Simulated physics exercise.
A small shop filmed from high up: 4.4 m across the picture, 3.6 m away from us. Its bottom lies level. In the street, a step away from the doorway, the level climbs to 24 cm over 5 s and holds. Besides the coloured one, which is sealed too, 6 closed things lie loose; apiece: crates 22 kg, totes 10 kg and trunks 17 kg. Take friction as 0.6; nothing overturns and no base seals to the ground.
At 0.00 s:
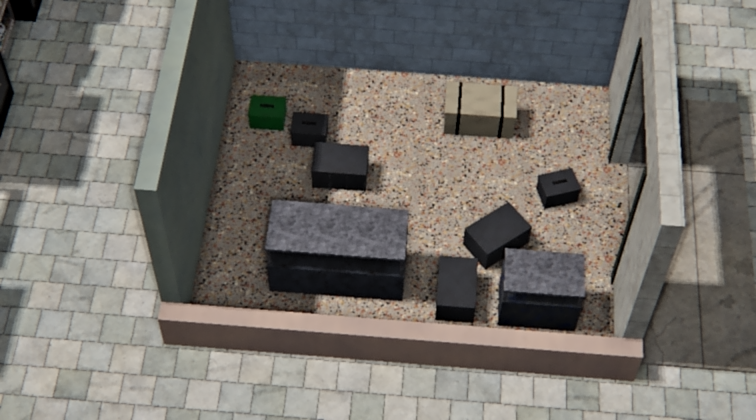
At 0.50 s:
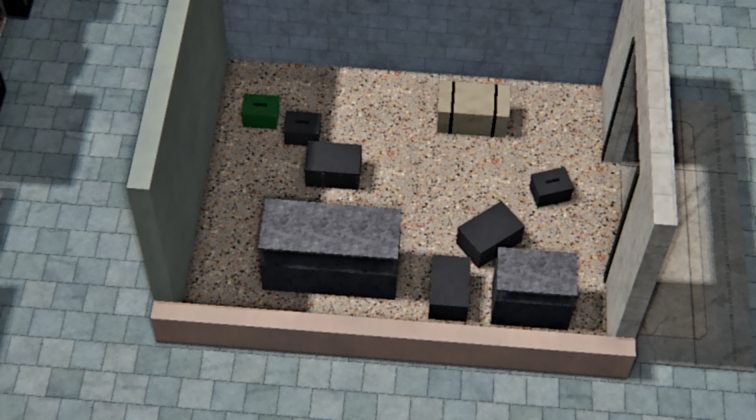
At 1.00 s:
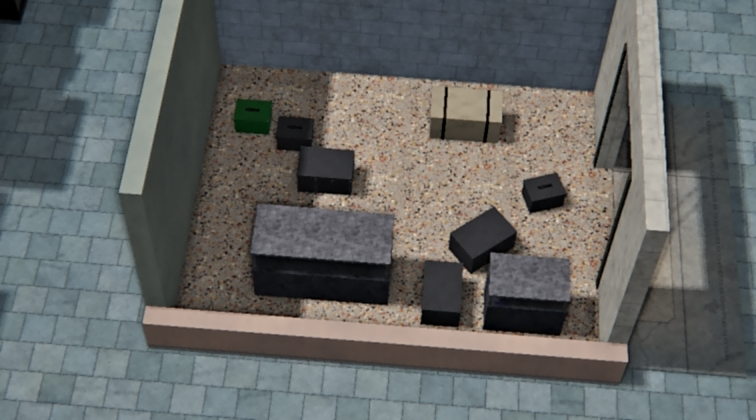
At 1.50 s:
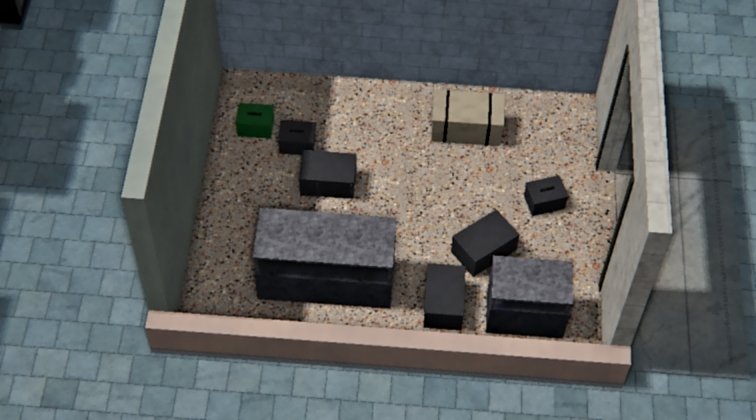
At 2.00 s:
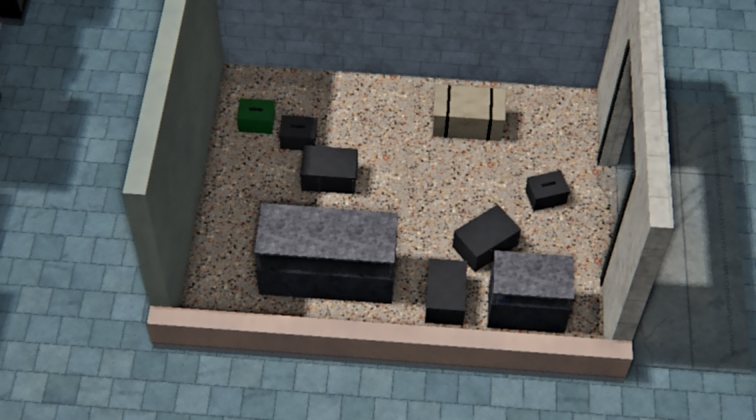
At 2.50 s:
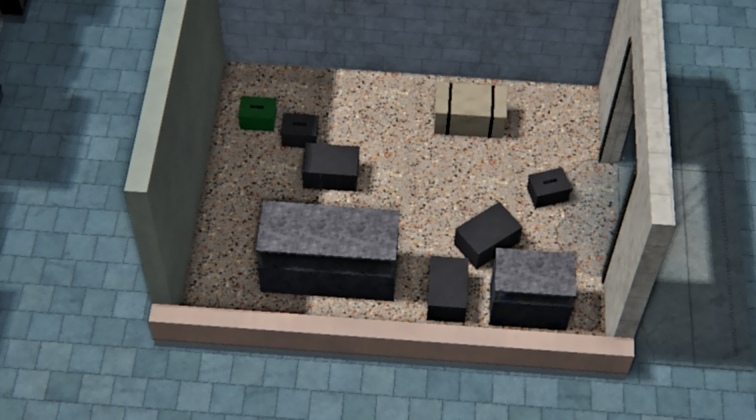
A bluish sheet of water spreads over the pale paving around a small, open-topped shop, seen from high above with its doorway on the right. Inside, a green box and dark boxes stand on the speckled floor, with a strapped tan trunk at the back and two grey-topped blocks in front. The camera sways slightly, the boxes stay still, and lastly a thin film of water enters at the doorway.
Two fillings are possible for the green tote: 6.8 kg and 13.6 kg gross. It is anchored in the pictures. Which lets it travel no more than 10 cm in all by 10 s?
For it, neither load is enough.
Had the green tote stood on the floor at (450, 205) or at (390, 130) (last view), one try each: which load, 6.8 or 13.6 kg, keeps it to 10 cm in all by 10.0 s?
In that order: Neither is enough; neither is enough.
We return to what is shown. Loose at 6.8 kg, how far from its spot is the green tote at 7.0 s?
About 0 cm.
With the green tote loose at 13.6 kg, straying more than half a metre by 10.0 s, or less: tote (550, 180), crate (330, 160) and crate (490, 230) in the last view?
In turn: Over, over, more.
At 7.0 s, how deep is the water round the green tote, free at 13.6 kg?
About 1 cm.
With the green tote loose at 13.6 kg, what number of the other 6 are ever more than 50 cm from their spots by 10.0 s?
I count 4.
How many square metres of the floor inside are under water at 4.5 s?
Roughly 4.5 m2.
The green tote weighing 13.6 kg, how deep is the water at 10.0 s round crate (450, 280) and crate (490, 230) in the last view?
Roughly 8 and 18 cm.
After 3.5 s the green tote would be 0 cm from its start with 6.8 kg and 0 cm from its start with 13.6 kg; 0 cm of water round it then.
After 4.5 s the green tote would be 0 cm from its start with 6.8 kg and 0 cm from its start with 13.6 kg; 0 cm of water round it then.
After 7.0 s the green tote would be 0 cm from its start with 6.8 kg and 0 cm from its start with 13.6 kg; 1 cm of water round it then.
After 10.0 s the green tote would be 41 cm from its start with 6.8 kg and 67 cm from its start with 13.6 kg; 16 cm of water round it then.
